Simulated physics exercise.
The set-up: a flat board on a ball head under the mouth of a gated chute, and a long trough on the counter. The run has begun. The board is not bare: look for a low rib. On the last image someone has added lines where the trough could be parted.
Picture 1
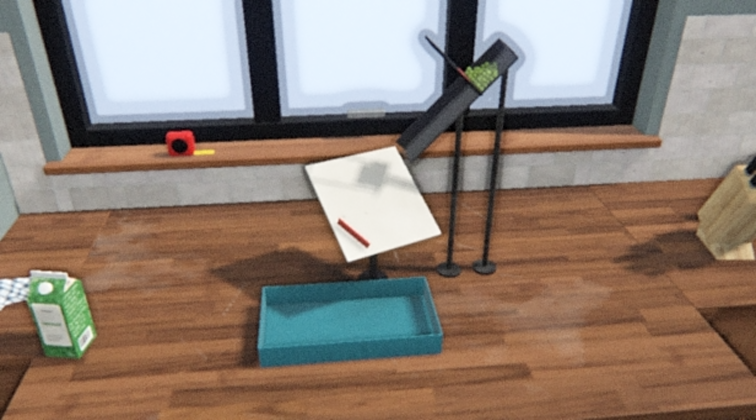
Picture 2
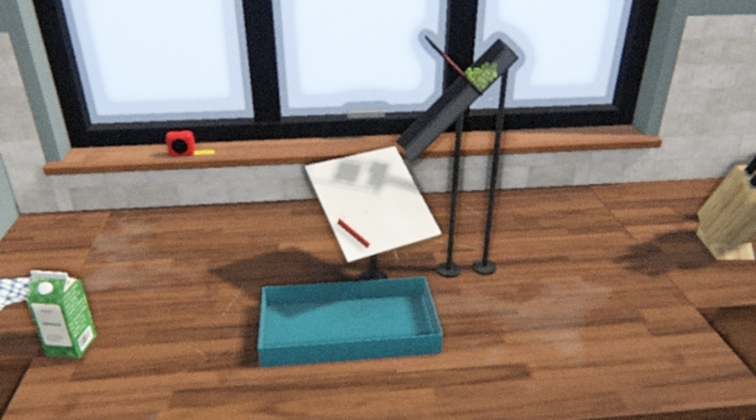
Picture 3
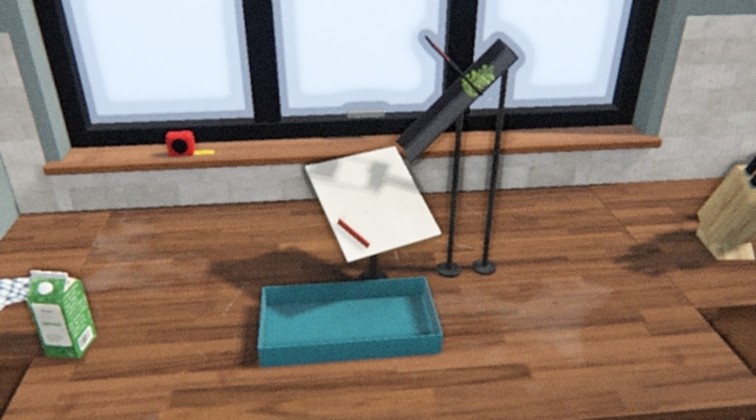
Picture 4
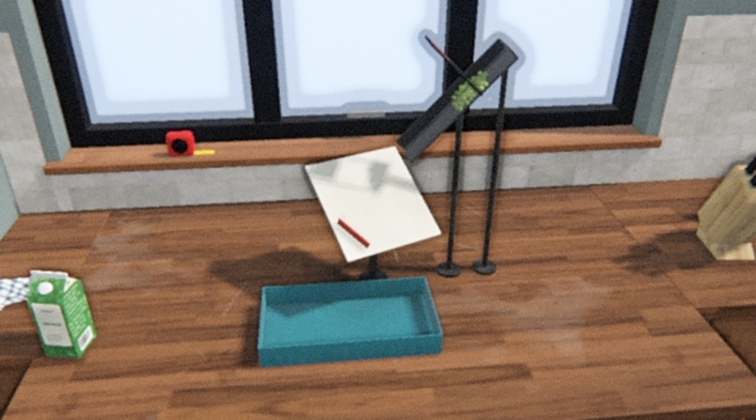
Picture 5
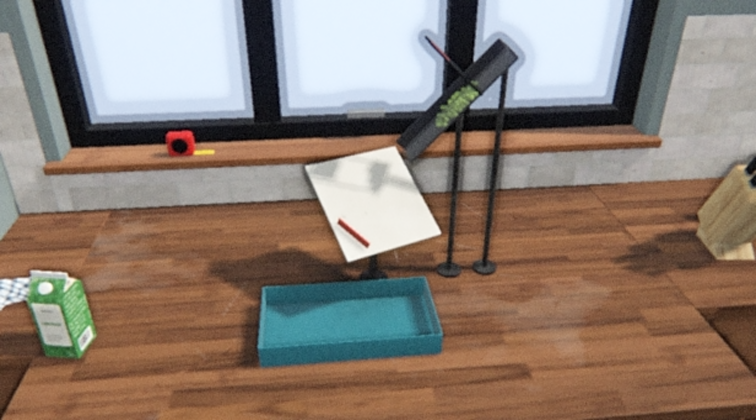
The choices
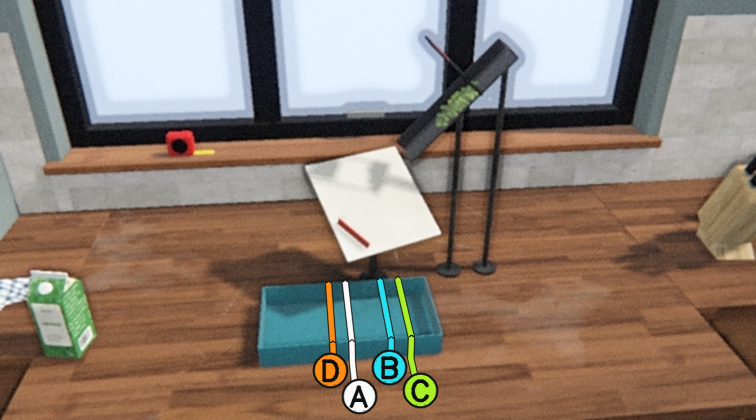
A wooden kitchen counter in front of a dark-framed window is seen from slightly above. A tilted white board with a short red rib stands behind a long teal trough, below a dark sloping chute on thin black stands, with a green-and-white carton at left, a red object on the sill and a knife block at right. Small green peas slide partway down the chute, spreading out, while the camera stays still.
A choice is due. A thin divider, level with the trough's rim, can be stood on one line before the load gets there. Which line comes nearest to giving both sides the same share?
C.
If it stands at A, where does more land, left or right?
The right side.
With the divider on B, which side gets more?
The right side.
On the marked copy, line A crosses the front rim at (351, 341); line B crosses the front rim at (391, 338); line C crosses the front rim at (411, 337); line D crosses the front rim at (332, 343).
If A is chosen, of what is caught, a small part on the left of the divider, nearly all on the right.
If B is chosen, of what is caught, a small part on the left of the divider, most on the right.
If C is chosen, of what is caught, about half on the left of the divider, about half on the right.
If D is chosen, of what is caught, a small part on the left of the divider, nearly all on the right.
